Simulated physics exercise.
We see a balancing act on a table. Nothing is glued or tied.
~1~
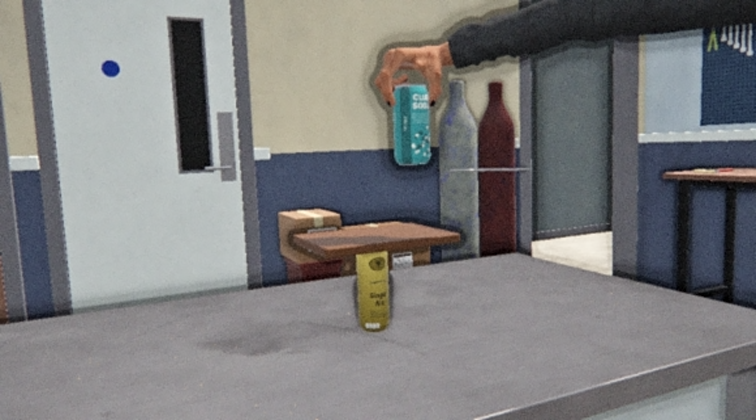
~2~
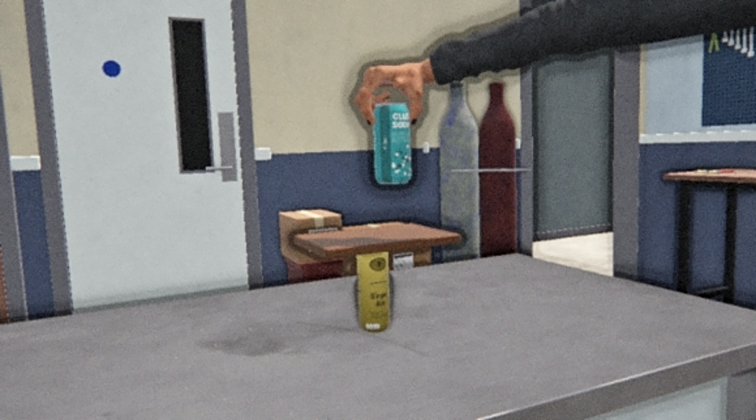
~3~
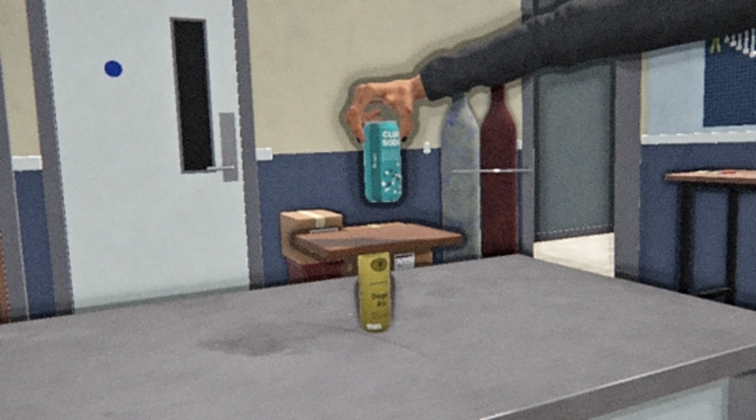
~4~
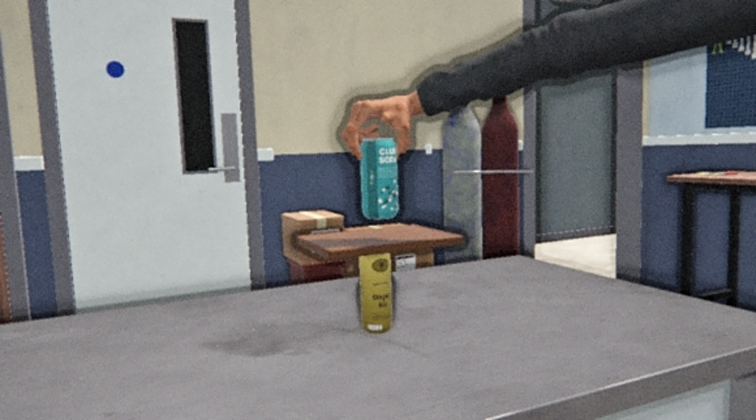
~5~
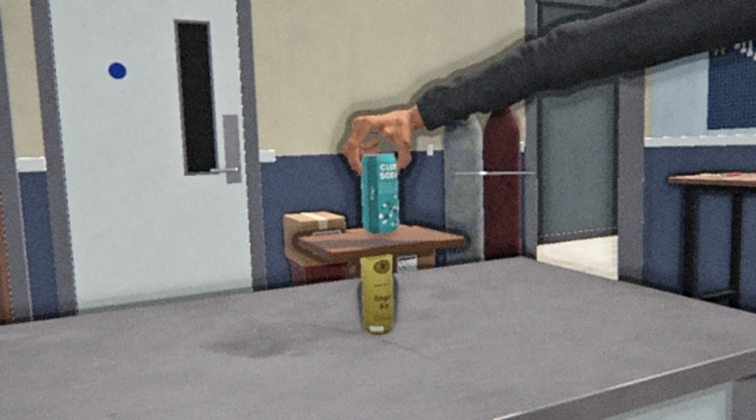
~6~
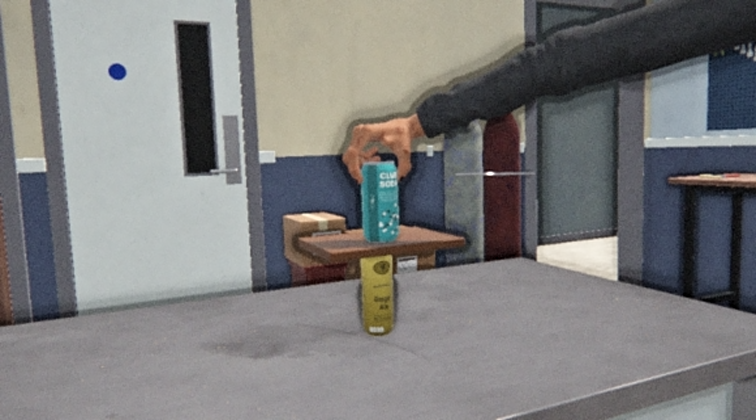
At the start, a hand holds a turquoise can in the air above a small wooden board balanced on a yellow can on a gray table. The hand lowers the can, moving slightly left, then sets it upright on the board and keeps its fingers on the top.
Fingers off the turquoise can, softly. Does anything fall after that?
In the end the stack keeps its balance.
Then, 0.60 s past the last view, nothing moves.
Then, 1.30 s past the last view, turquoise can resting near (380, 202).
Finally, all 3 still in place. Final places as the last picture's camera would see them, turquoise can near (380, 202). The stack holds.
